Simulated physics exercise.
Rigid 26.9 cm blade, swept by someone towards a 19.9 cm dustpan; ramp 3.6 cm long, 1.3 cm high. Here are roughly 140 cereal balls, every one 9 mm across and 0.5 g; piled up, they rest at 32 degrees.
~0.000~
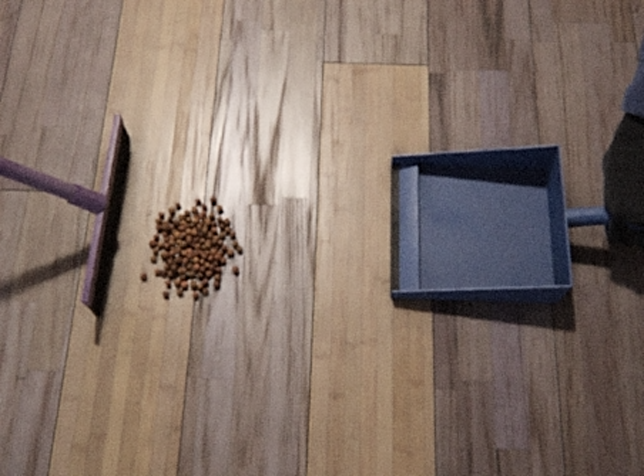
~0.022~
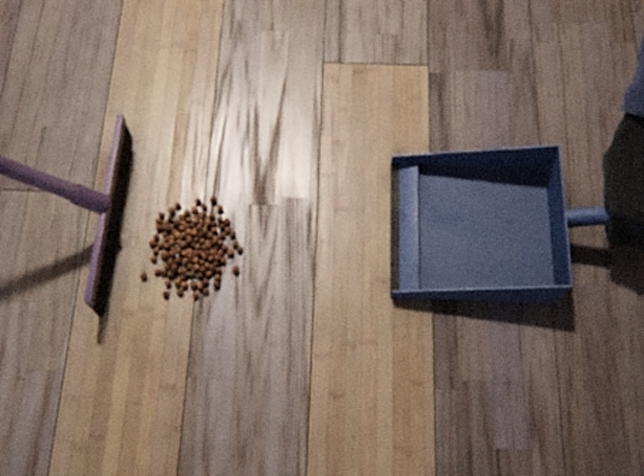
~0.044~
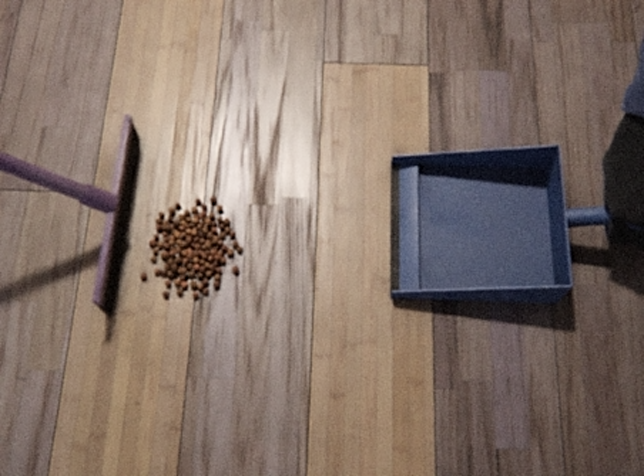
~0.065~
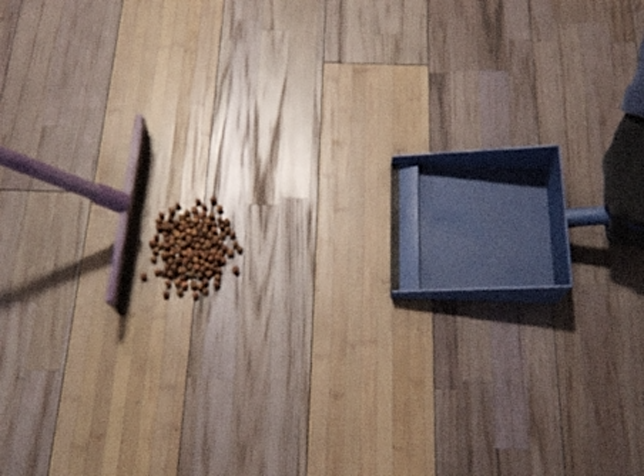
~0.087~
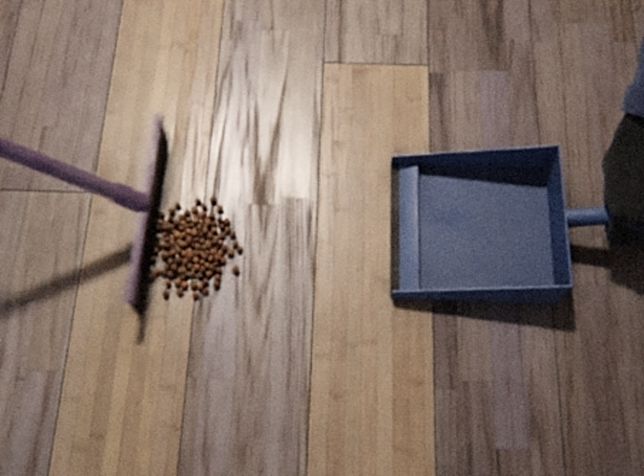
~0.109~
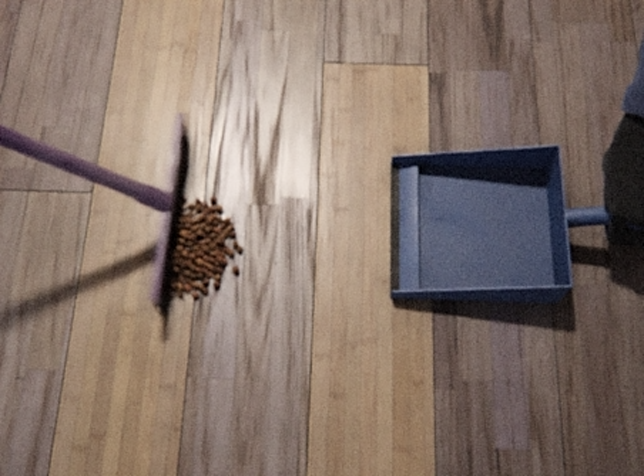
On a wooden floor, a broom sweeps right into small brown balls near a blue dustpan.
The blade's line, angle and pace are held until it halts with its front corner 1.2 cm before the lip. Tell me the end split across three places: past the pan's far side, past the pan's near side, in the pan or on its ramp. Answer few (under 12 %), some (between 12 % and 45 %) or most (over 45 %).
Past the pan's far side: Few, past the pan's near side: Some, in the pan or on its ramp: Most.
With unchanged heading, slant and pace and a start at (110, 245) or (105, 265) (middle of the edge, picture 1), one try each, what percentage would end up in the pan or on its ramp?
The two tries give some 55 % and some 55 %.
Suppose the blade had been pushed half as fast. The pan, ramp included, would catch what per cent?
In that case close to 50 per cent.
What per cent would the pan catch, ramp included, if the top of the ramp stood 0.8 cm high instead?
It would be roughly 60 percent.
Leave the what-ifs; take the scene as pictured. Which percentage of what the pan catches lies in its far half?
About 50 percent of it.
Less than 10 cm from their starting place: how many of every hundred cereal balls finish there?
Roughly 0 in a hundred.
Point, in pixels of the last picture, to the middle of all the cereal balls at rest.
After settling, the middle sits near (498, 248).
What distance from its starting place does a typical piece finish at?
Near 42 cm.
After 0.22 s, middle of the blade 14 cm from the lip; 0 % over the lip, far side 0 %, near side 15 %.
After 0.29 s, middle of the blade 4 cm from the lip; 0 % over the lip, far side 5 %, near side 20 %.
After 0.50 s, middle of the blade 2 cm from the lip; 70 % over the lip, far side 5 %, near side 20 %.
In the end, at 1.4 s, far side 5 %, near side 20 %, pan 55 %, in front of the lip or behind the blade 20 %.
